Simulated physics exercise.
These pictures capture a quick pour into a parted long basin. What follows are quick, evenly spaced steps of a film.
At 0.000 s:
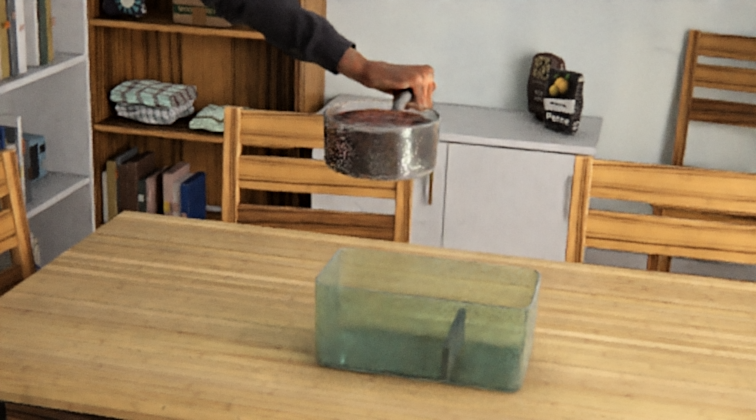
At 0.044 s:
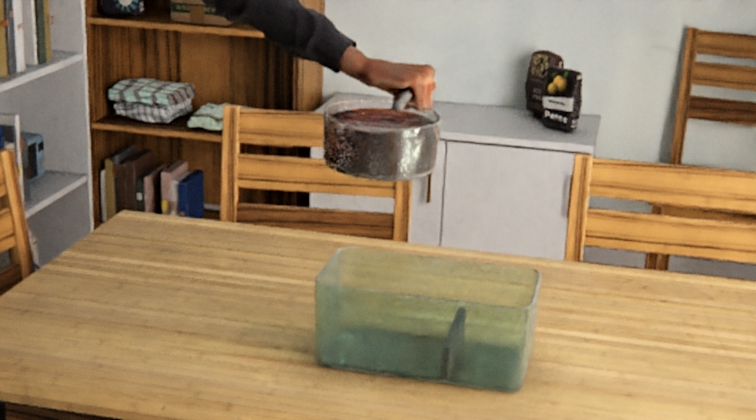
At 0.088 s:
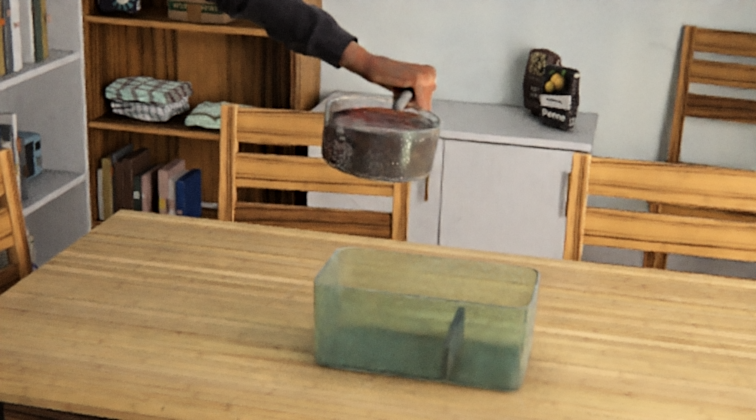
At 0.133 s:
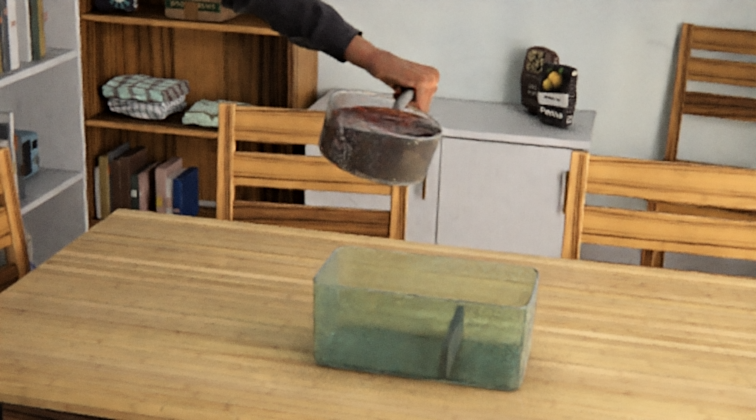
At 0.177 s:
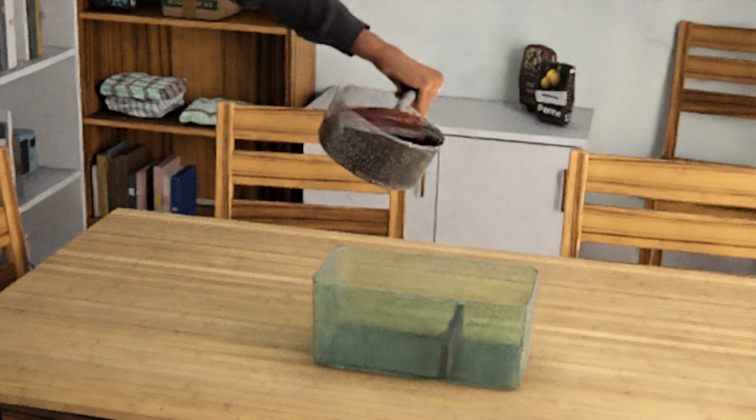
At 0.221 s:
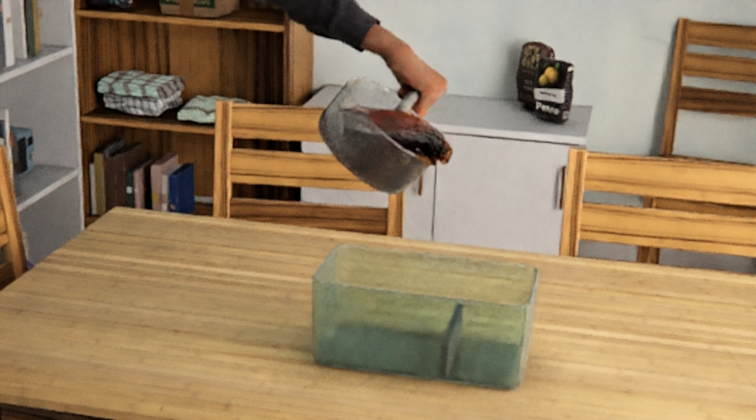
At the start, a hand holds a pot of dark reddish liquid level above a long, greenish, see-through basin with a divider, on a wooden table. The hand then tilts the pot down to the right, slowly at first and then more steeply, until dark liquid reaches over its right edge.
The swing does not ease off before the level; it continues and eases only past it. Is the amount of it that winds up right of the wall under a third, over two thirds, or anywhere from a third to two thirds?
In the end it is from a third to two thirds.
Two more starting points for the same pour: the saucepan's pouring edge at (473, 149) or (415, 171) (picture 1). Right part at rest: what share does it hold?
Close to 65 in a hundred, then close to 20 in a hundred.
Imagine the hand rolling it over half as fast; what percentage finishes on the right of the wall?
About 60 in a hundred.
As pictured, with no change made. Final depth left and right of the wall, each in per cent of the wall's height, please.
About 40 left, about 70 right.
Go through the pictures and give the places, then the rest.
The first picture shows tilt 0°; pouring edge (439, 121); surface from (330, 116) to (438, 127); the long basin's rim runs from (327, 266) to (536, 291); the wall's top is at (455, 328).
The second picture shows tilt 2°; pouring edge (439, 122); surface from (330, 115) to (438, 127).
The third picture shows tilt 7°; pouring edge (440, 127); surface from (330, 113) to (438, 128).
The fourth picture shows tilt 15°; pouring edge (440, 135); surface from (331, 112) to (440, 131).
The fifth picture shows tilt 26°; pouring edge (440, 146); surface from (329, 112) to (441, 141); 3 per cent is over the edge.
The sixth picture shows tilt 38°; pouring edge (437, 158); surface from (327, 109) to (426, 139); 8 per cent is over the edge.
A moment on, the saucepan is tipped right over and 12 per cent is still to pour, 1 is left of the wall and 29 right of it.
Next, the saucepan is tipped right over and 1 per cent is still to pour, 30 is left of the wall and 42 right of it.
Then the saucepan is tipped right over and 0 per cent is still to pour, 37 is left of the wall and 40 right of it.
Later the saucepan is tipped right over and 0 per cent is still to pour, 44 is left of the wall and 49 right of it.
At rest 45 per cent lies left of the wall, 48 right of it and 6 outside.
